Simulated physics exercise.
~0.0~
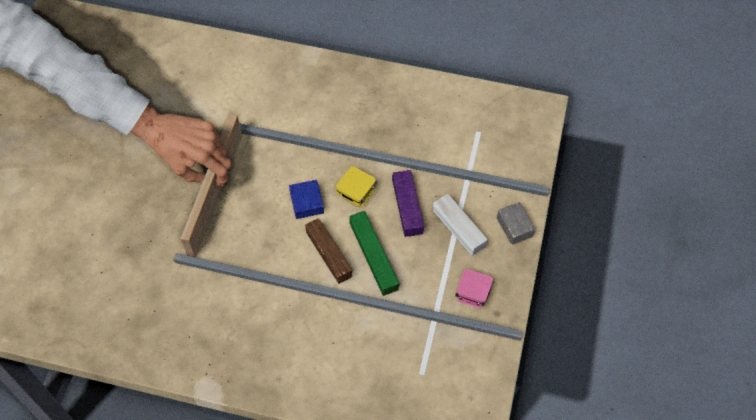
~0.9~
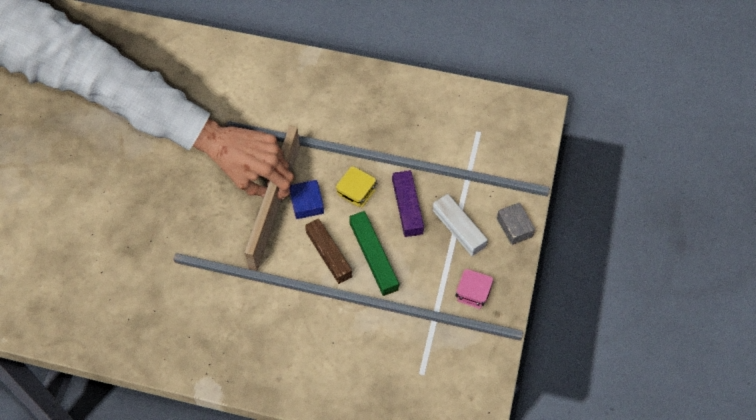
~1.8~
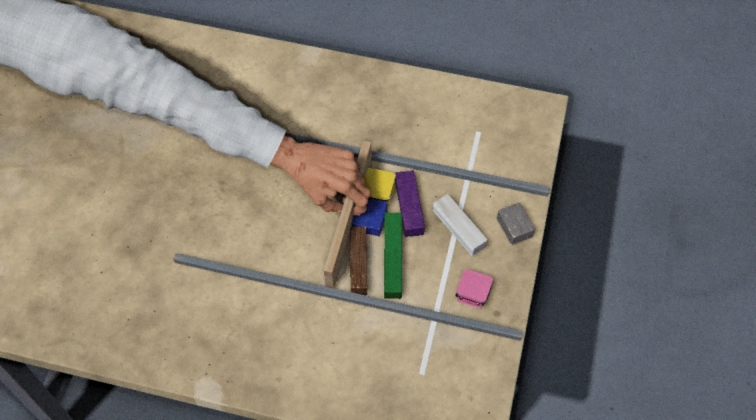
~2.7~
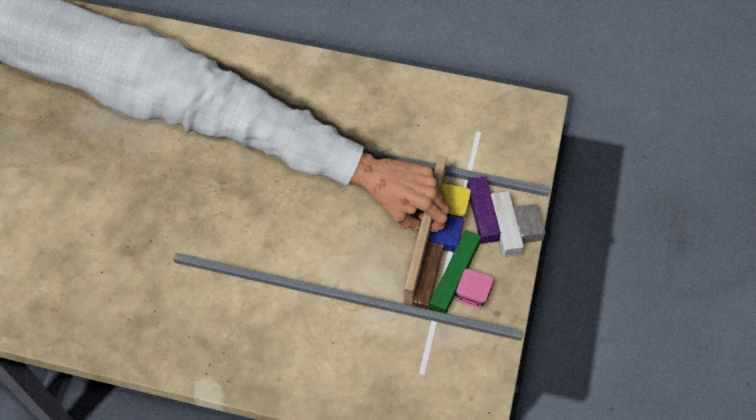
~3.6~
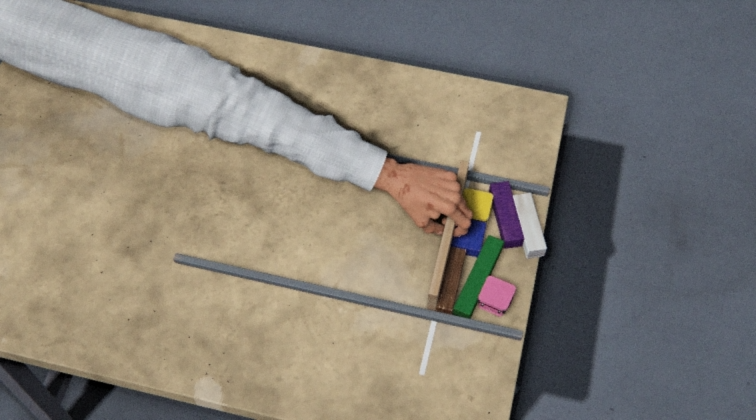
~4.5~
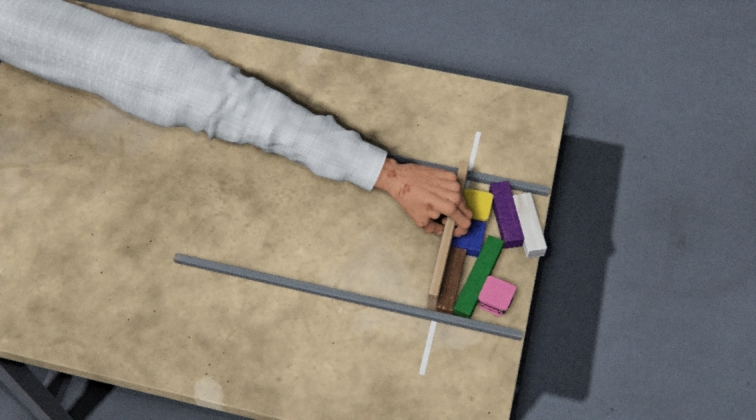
A hand slides a board right, bunching the colored blocks until the grey one falls off.
